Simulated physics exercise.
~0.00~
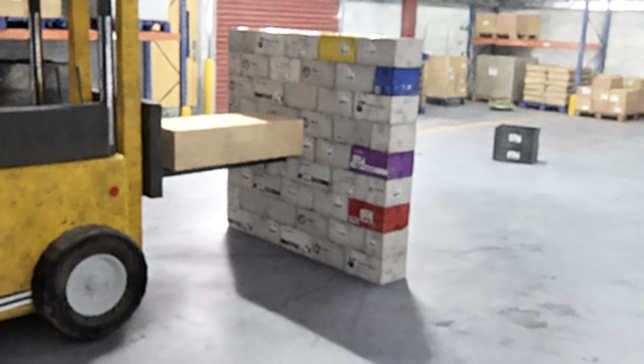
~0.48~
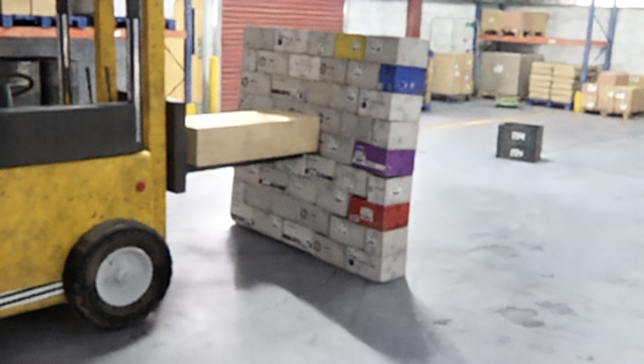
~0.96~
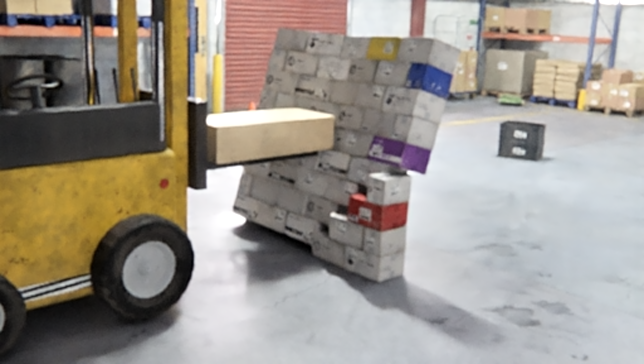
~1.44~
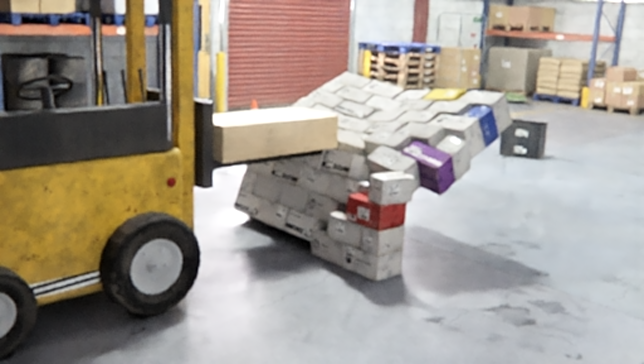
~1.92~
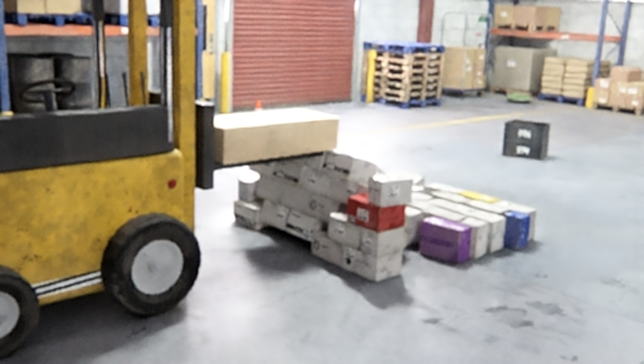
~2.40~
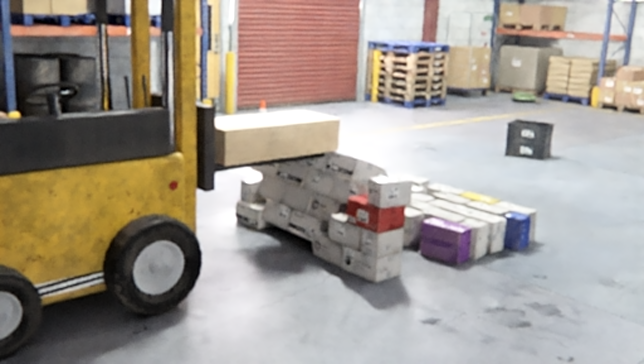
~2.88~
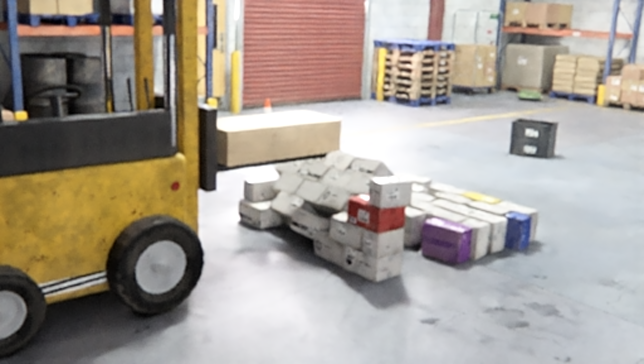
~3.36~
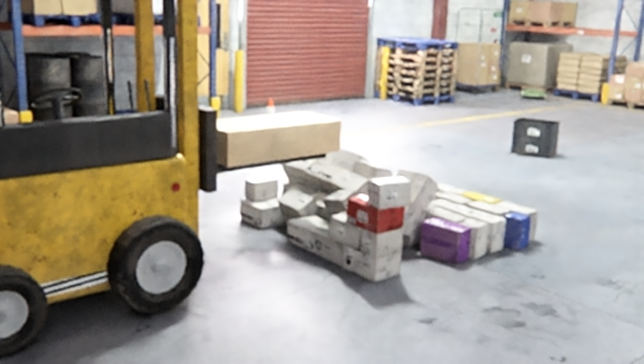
A yellow forklift pushes a box into a parcel wall, which topples into a heap.
